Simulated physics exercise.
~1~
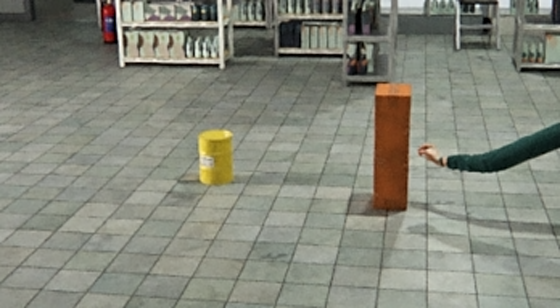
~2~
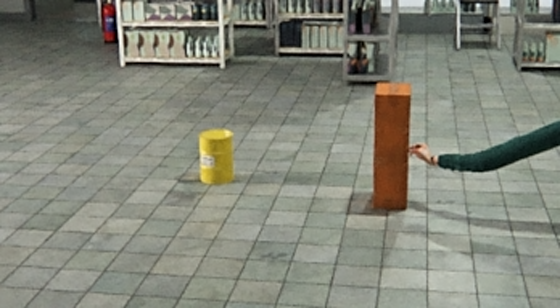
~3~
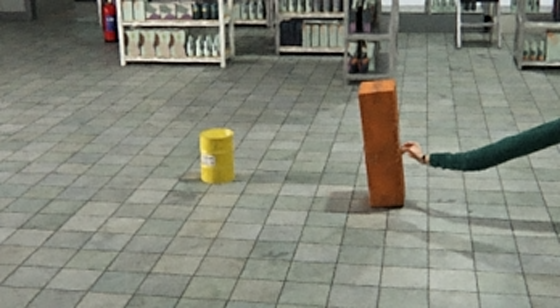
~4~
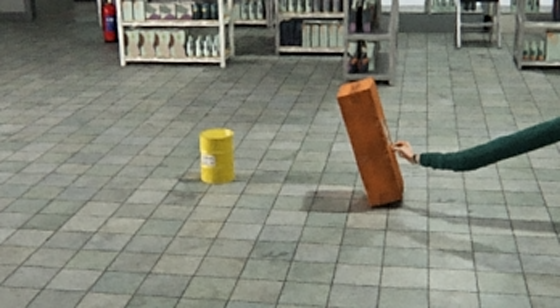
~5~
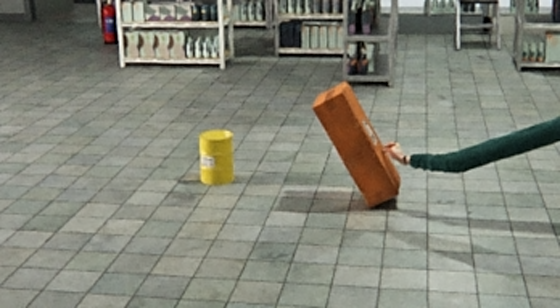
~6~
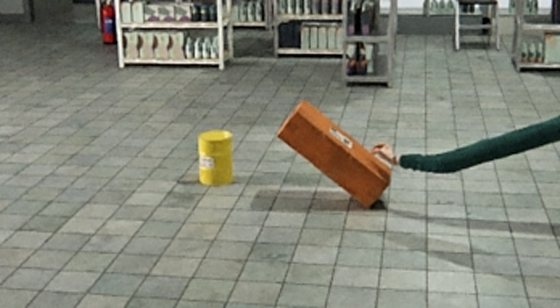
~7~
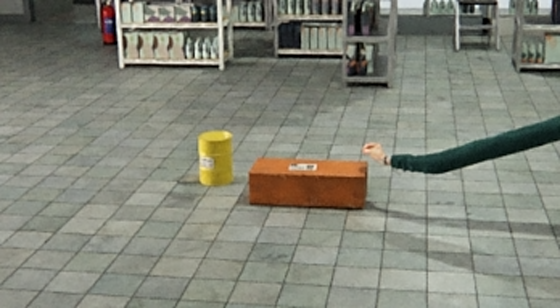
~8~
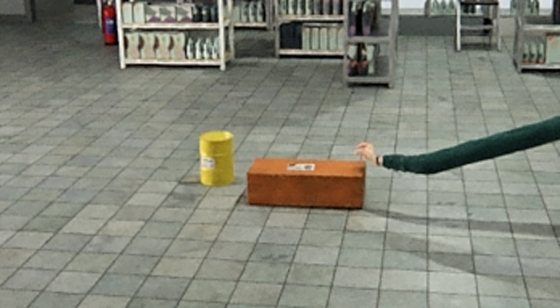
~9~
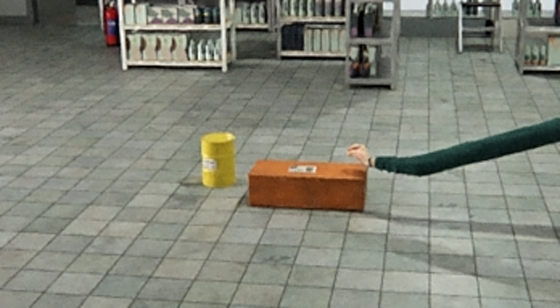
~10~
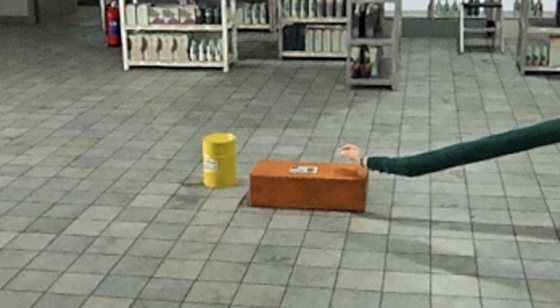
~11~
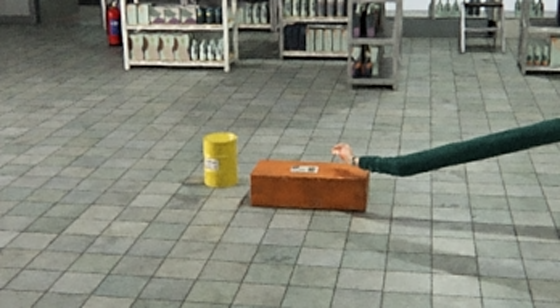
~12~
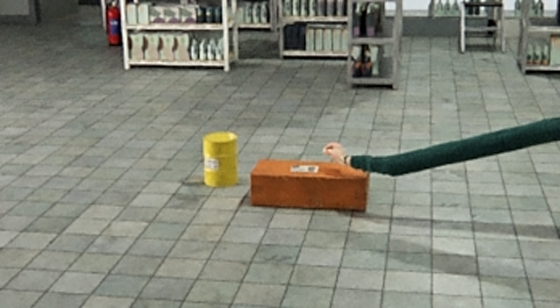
To begin with, a tall orange box stands upright on a gray tiled floor, with a yellow canister to its left and shelves of bottles behind. A hand in a dark green sleeve reaches in from the right, finger extended, and meets the side of the box. As the hand keeps pushing, the box leans to the left, tilting further and further. It then topples onto its side, landing close to the canister, which stays standing in its place. The hand hovers near the right end of the fallen box and drifts over it, while the box lies still.
